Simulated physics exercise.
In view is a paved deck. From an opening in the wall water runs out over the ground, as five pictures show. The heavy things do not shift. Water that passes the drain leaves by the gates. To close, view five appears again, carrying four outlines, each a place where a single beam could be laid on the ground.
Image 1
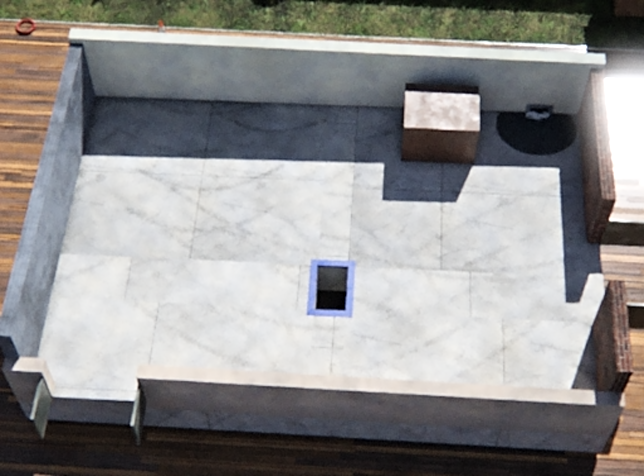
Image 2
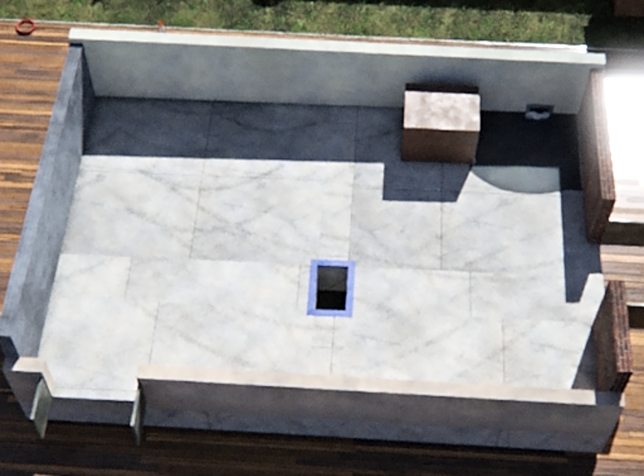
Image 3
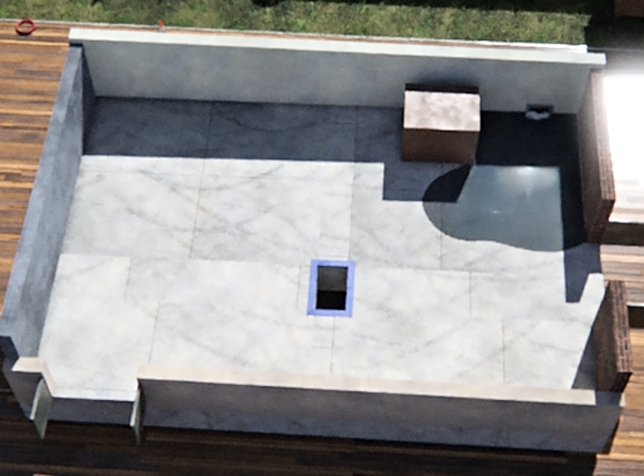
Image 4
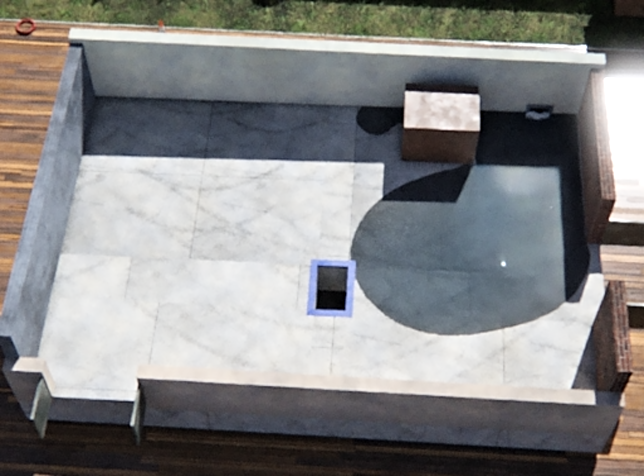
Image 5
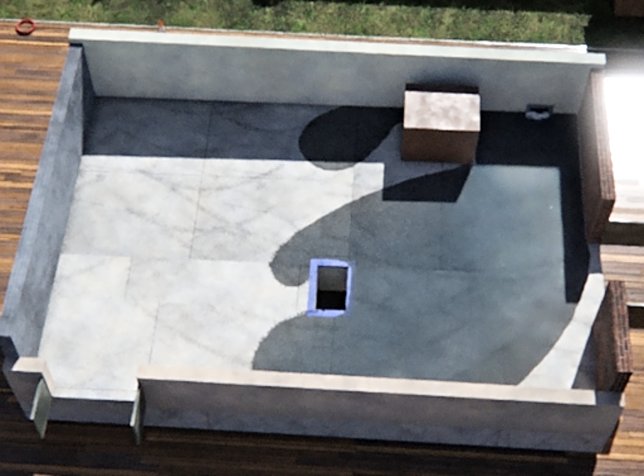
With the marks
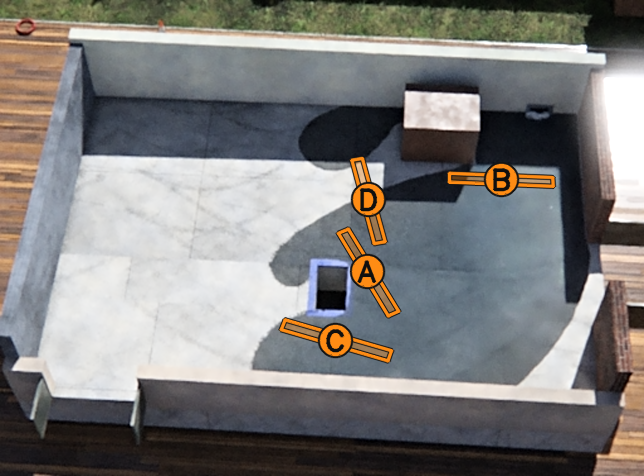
Water spreads from an outlet near the top right corner of a walled, paved deck, passing around a brown block and widening down and to the left across the pale slabs until it surrounds and enters the blue-edged drain.
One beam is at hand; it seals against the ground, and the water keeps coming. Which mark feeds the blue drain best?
Position C does it best.
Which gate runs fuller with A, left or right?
The left one.
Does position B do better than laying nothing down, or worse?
Worse.
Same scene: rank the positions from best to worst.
C, D, B, A.
On the marked copy, A from (343, 231) to (393, 313); B from (449, 177) to (553, 181); C from (283, 324) to (389, 355); D from (357, 159) to (379, 242).
If A is chosen, next to none of the stream goes into the blue drain, about 100 % out by the gates.
If B is chosen, about 10 % of the stream goes into the blue drain, about 89 % out by the gates.
If C is chosen, about 35 % of the stream goes into the blue drain, about 64 % out by the gates.
If D is chosen, about 23 % of the stream goes into the blue drain, about 75 % out by the gates.
